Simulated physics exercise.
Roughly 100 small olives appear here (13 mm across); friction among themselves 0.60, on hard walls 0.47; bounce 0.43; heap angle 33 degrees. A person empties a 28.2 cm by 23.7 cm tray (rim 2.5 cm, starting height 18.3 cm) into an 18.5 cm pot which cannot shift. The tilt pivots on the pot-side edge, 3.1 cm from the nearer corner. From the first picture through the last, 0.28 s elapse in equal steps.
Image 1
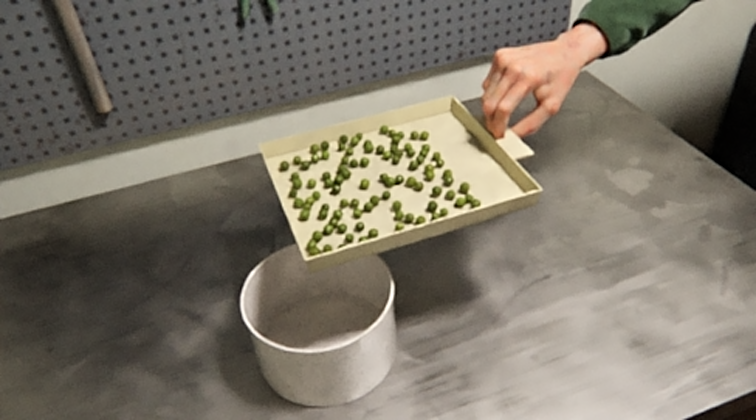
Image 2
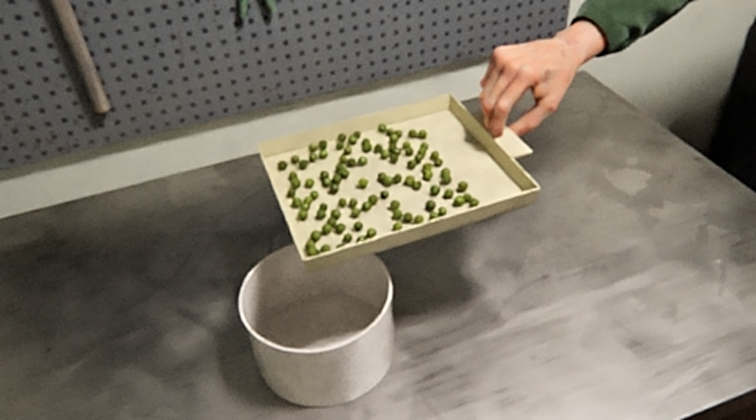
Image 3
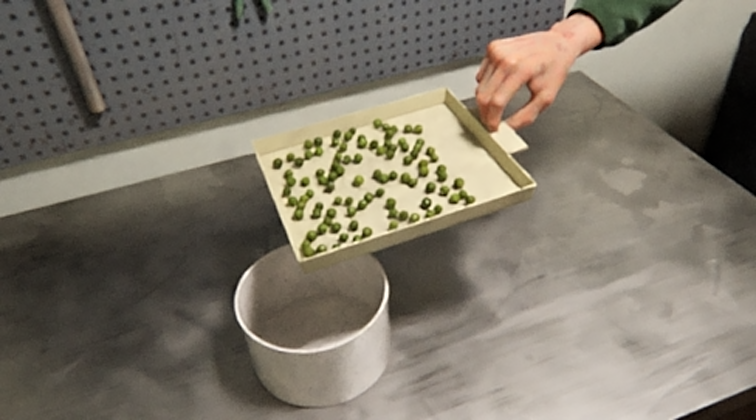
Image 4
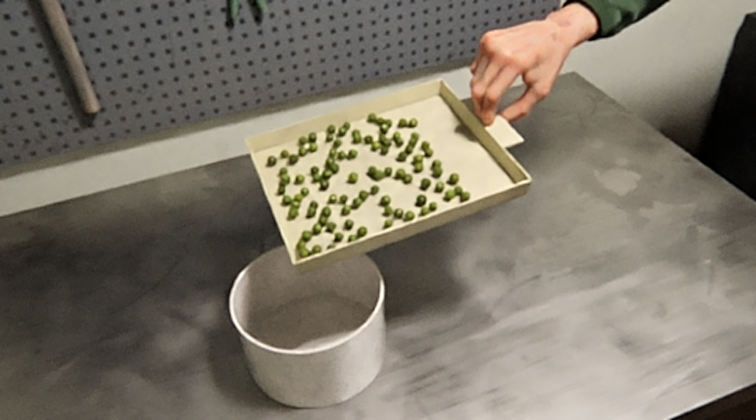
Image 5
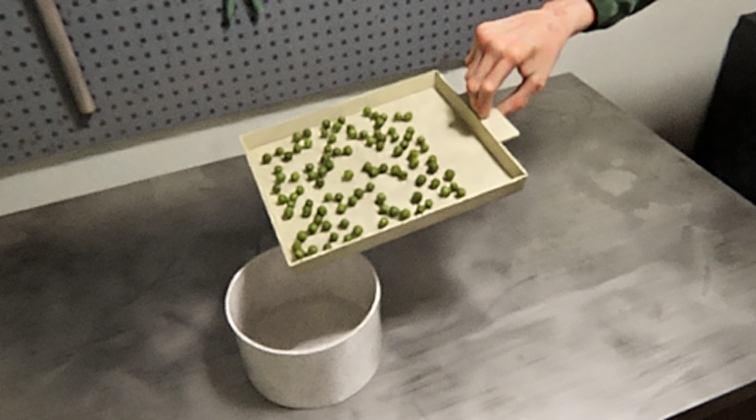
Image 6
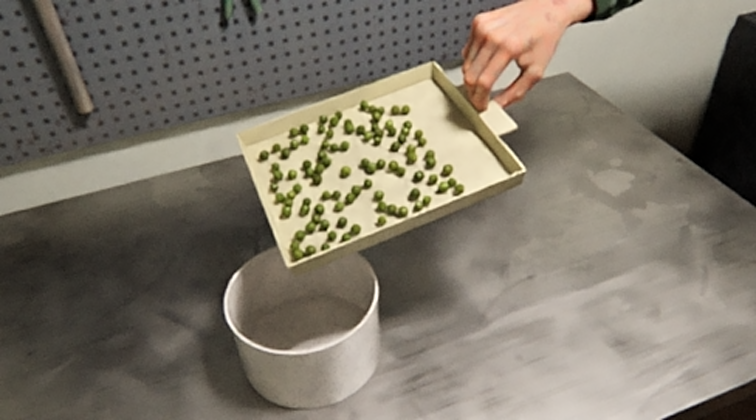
On a dark, mottled grey tabletop against a grey pegboard with hanging tools, seen from above at an angle, a hand in a green sleeve grips the right end of a shallow cream tray. Small round green pieces are scattered across it, above a pale speckled round pot. The hand gradually tilts the tray toward its lower left corner while the pieces stay spread out, and the view shifts slightly.
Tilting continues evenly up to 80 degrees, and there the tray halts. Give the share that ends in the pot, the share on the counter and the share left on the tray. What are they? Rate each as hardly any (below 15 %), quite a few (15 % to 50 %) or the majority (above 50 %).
I would put it this way: Pot: Hardly any, counter: Hardly any, left on the tray: The majority.
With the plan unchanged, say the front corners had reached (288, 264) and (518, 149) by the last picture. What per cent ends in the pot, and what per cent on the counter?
Pot 5; counter 0.
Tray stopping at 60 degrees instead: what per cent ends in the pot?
Estimated share: About 0 %.
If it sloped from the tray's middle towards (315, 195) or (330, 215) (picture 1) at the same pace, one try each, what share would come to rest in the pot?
First try: About 0 percent; second try: About 0 percent.
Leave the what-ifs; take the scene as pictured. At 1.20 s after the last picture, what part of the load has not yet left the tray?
Roughly 100 percent of the load, I'd say.
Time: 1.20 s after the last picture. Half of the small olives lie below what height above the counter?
Roughly 24 centimetres, give or take.
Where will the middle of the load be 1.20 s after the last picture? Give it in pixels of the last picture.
(292, 207) or thereabouts.
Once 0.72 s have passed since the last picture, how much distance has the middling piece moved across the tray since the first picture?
Displacement on the tray: Roughly 7 cm.
Then, 0.72 s after the last picture, tilt 43 degrees; the tray holds 100 %, the pot 0 %.
Then, 1.20 s after the last picture, tilt 64 degrees; the tray holds 100 %, the pot 0 %.
Then, 1.75 s after the last picture, tilt 80 degrees; the tray holds 100 %, the pot 0 %.
In the end, pot 0 %, counter 0 %, tray 100 %.
